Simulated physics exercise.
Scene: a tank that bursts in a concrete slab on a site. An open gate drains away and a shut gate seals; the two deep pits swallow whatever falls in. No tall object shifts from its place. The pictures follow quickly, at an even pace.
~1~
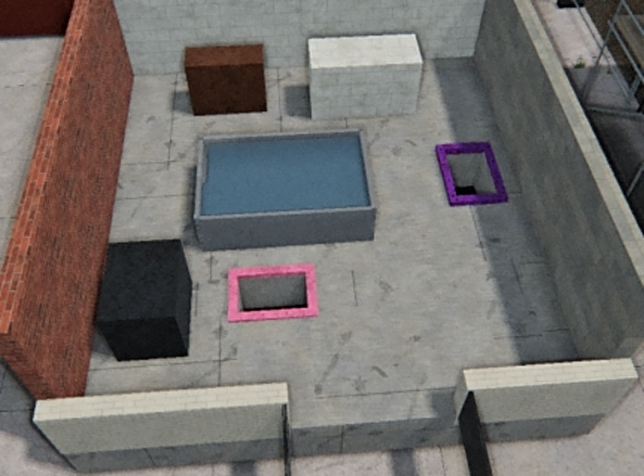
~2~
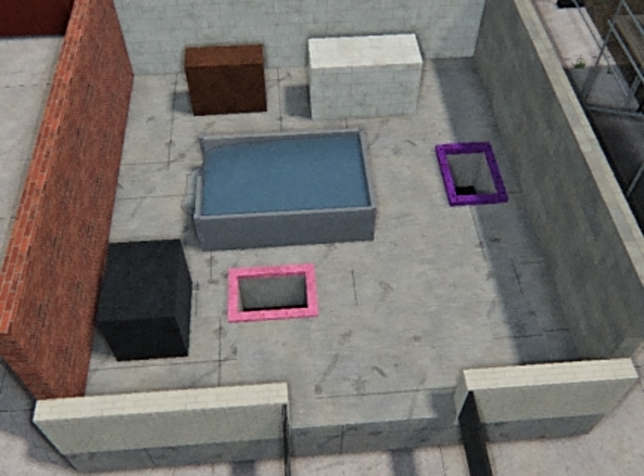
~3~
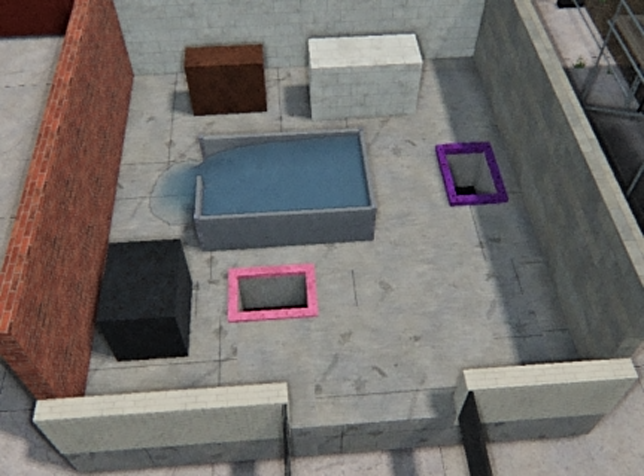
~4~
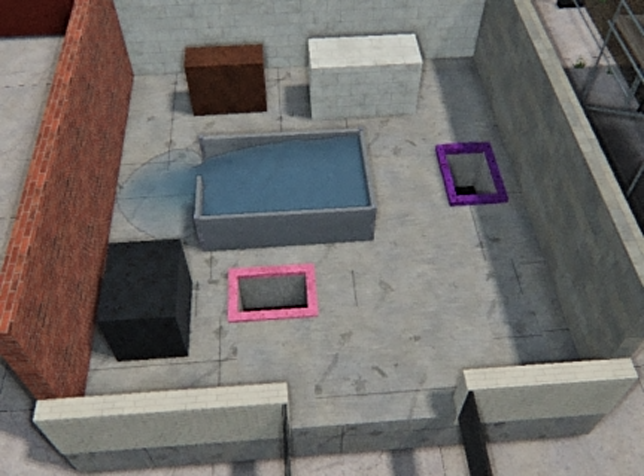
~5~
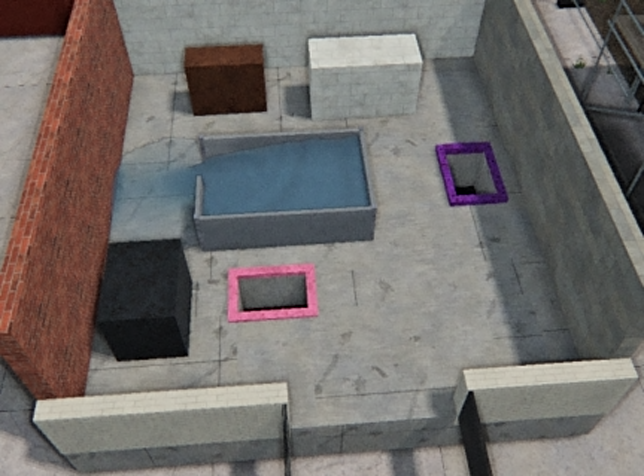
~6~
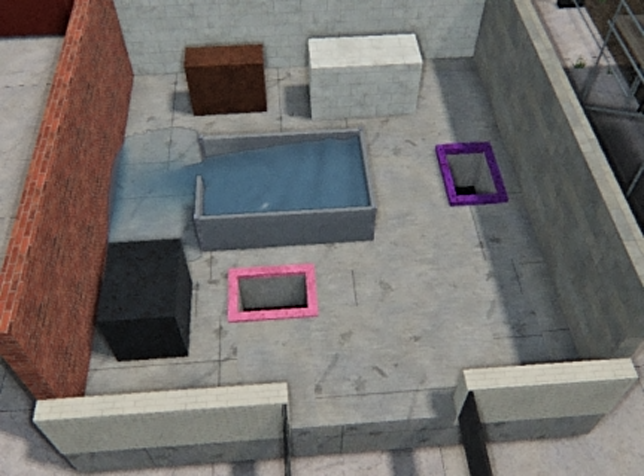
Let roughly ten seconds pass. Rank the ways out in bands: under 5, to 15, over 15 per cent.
As I see it, the gate pulls in barely a drop - beneath five per cent; the purple pit pulls in barely a drop - beneath five per cent; the pink pit pulls in barely a drop - beneath five per cent.
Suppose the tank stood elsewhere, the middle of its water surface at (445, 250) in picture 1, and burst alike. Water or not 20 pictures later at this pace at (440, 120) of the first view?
Untouched.
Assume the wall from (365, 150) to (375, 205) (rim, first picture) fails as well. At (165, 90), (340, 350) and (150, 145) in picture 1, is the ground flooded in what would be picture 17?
As listed: Dry, not flooded, no water.
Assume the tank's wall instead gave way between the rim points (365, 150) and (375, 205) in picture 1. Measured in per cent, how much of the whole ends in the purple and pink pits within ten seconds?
Purple 15 %, pink 2 %.
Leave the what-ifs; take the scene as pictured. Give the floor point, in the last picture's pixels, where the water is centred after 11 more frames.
It's close to (220, 193).
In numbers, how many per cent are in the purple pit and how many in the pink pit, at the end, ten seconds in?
First 0 %, then 2 %.
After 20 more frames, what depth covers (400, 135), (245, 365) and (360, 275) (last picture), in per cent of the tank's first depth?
Respectively near 0, 4 and 2 per cent.
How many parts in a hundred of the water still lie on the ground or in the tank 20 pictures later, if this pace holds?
I'd say roughly 100 percent.
A moment on, water covers 15 % of the floor; the gate 0 %, the purple pit 0 %, the pink pit 0 %.
Next, water covers 20 % of the floor; the gate 0 %, the purple pit 0 %, the pink pit 0 %.
Then, water covers 40 % of the floor; the gate 0 %, the purple pit 0 %, the pink pit 1 %.
Later, water covers 75 % of the floor; the gate 0 %, the purple pit 0 %, the pink pit 1 %.
In the end, water covers 95 % of the floor; the gate 2 %, the purple pit 0 %, the pink pit 2 %.
